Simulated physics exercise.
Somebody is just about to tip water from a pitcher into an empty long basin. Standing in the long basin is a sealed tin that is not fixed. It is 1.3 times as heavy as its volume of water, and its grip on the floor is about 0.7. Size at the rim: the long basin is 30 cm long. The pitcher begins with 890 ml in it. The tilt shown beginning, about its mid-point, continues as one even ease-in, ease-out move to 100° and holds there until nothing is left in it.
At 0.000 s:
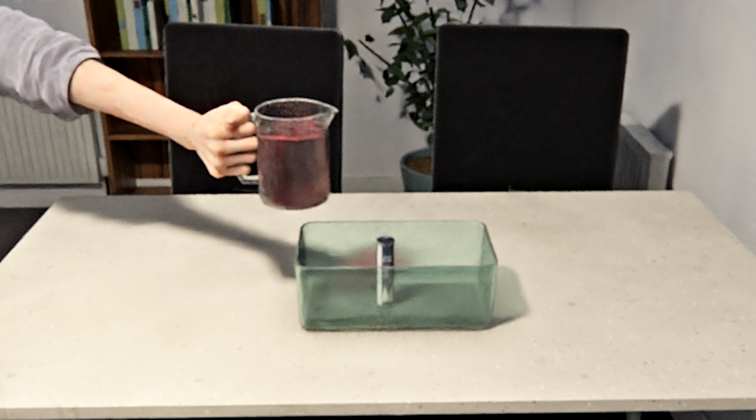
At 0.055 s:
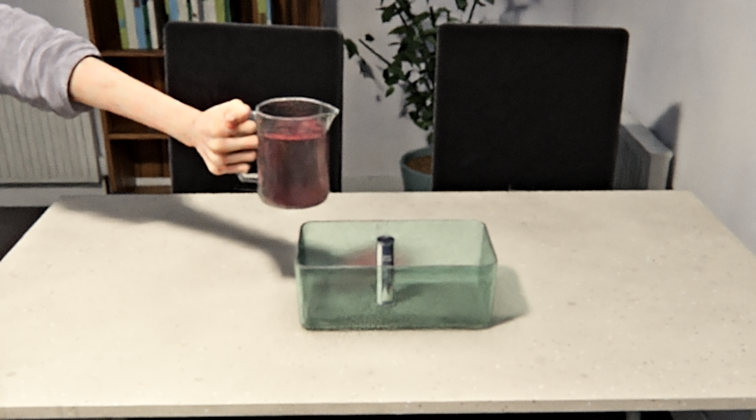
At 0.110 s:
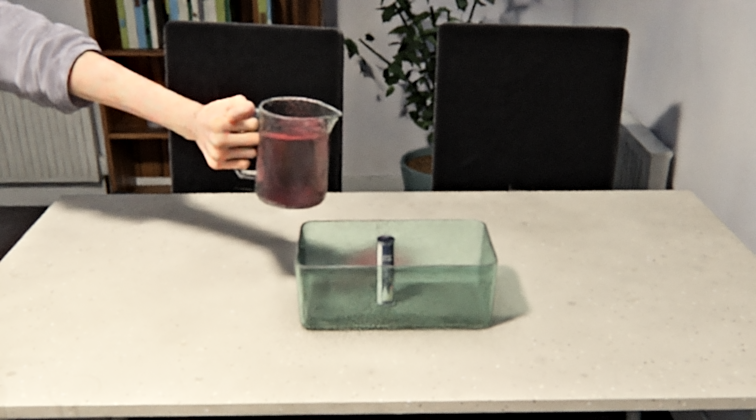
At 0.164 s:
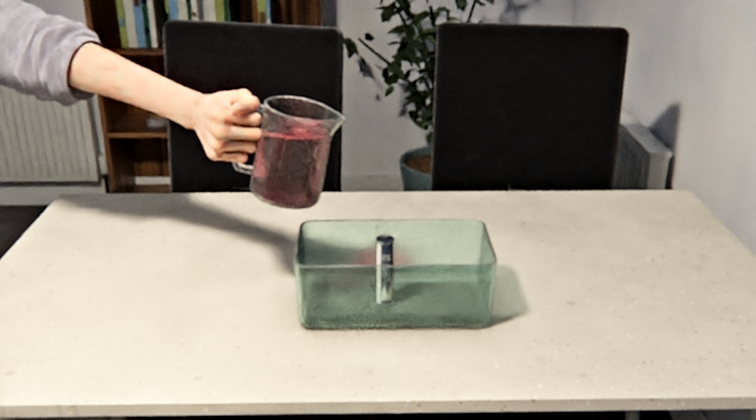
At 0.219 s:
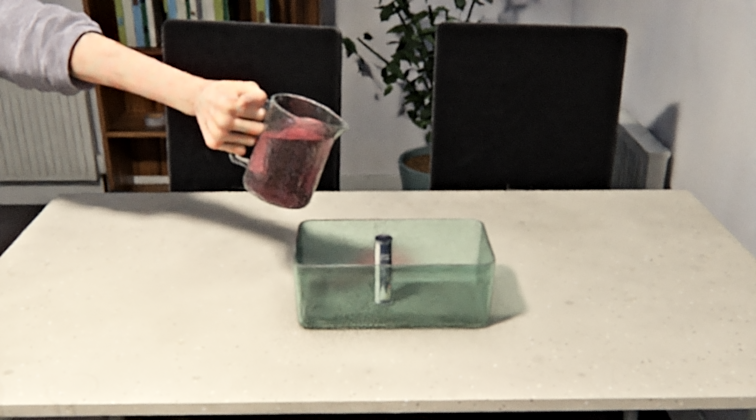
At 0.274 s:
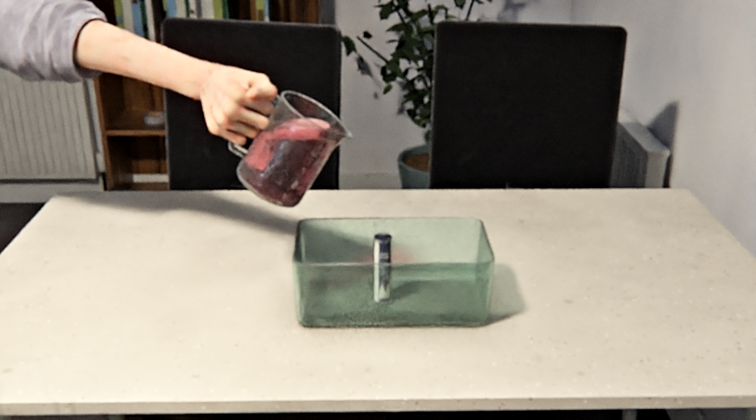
At a pale table with two dark chairs behind it, a hand holds a glass pitcher of reddish liquid above a greenish clear basin with a small cylinder inside, then gradually tilts the pitcher to the right.
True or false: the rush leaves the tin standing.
False.
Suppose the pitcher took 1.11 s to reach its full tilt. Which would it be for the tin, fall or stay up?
Tips over.
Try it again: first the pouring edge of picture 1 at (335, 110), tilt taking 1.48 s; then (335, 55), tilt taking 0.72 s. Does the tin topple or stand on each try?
Trial 1 - tin tips; trial 2 - tin stays standing.
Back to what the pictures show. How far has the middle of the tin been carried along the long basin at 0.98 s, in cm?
Estimate: Around 0 cm.
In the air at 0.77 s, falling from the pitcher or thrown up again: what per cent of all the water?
Near 22 per cent, I'd say.
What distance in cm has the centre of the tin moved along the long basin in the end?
Shift of tin centre: Approx. 7.5 cm.
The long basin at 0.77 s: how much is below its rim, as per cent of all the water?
Looks like about 48 % of the whole amount.
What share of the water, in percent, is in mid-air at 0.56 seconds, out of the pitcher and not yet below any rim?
Estimate: About 20 % of all of it.
After 0.56 s the tilt is 88° and 74 per cent is still to pour; the tin stands where it began.
After 0.77 s the tilt is 100° and 31 per cent is still to pour; the tin stands where it began.
After 0.98 s the tilt is 100° and 10 per cent is still to pour; the tin stands where it began.
After 1.22 s the tilt is 100° and 3 per cent is still to pour; the tin leans 44°.
In the end the tin lies on its side.
